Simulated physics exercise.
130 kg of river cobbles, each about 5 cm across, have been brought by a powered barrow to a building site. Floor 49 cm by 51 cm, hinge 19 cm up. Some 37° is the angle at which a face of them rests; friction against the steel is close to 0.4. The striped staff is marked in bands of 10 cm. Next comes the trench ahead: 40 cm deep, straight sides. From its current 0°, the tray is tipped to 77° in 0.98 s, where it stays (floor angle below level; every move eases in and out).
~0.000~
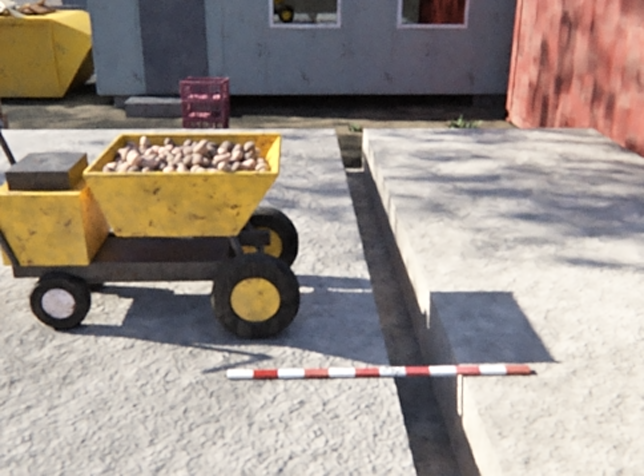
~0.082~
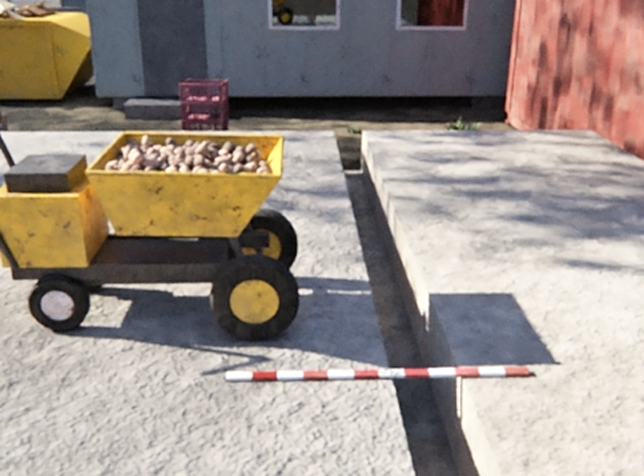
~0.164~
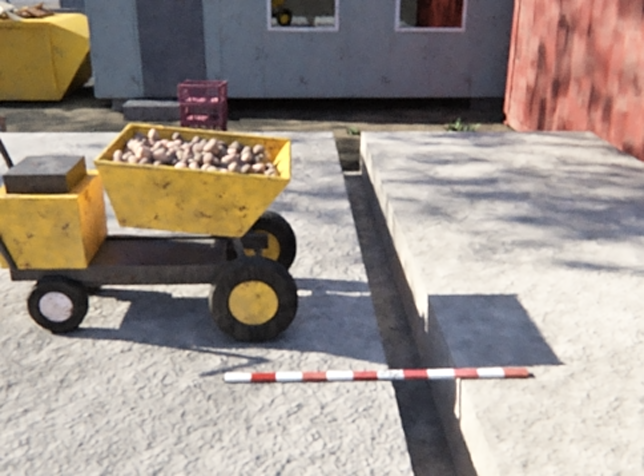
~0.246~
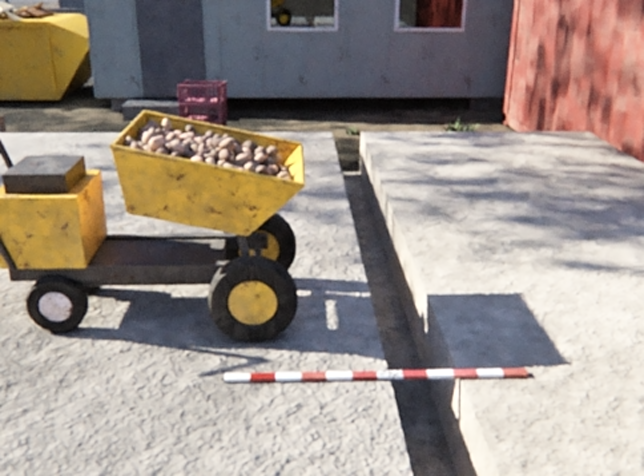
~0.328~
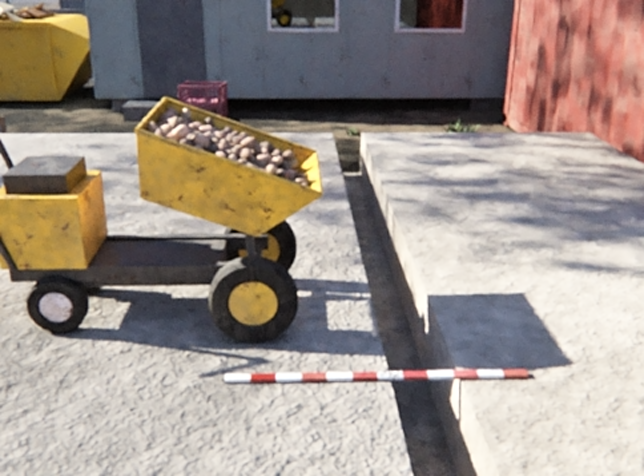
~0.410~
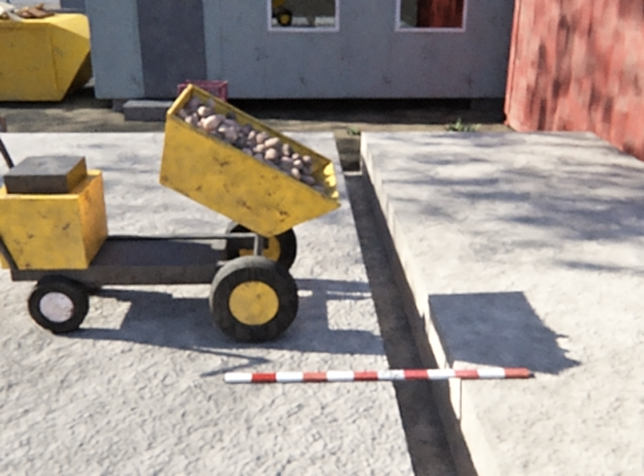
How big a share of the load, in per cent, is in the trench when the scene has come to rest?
A share of about 68 percent.
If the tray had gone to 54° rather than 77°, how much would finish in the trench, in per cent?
Around 30 per cent would finish in the trench.
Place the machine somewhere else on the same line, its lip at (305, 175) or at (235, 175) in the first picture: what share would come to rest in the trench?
First place: Near 45%; second place: Near 90%.
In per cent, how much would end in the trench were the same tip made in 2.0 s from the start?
85 %.
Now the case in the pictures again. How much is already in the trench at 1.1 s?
About 30 per cent by then.
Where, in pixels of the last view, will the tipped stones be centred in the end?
Their middle lands near (415, 353).
After 0.7 s the floor is at 65°; 100 % in the tray; the foremost stones are at (385, 235).
After 1.1 s the floor is at 77°; 50 % in the tray, 31 % in the trench, 19 % past the trench; the foremost stones are at (493, 302).
After 1.4 s the floor is at 77°; 16 % in the tray, 52 % in the trench, 32 % past the trench; the foremost stones are at (620, 302).
After 3.4 s the floor is at 77°; 0 % in the tray, 68 % in the trench, 32 % past the trench; the foremost stones are past the picture's edge.
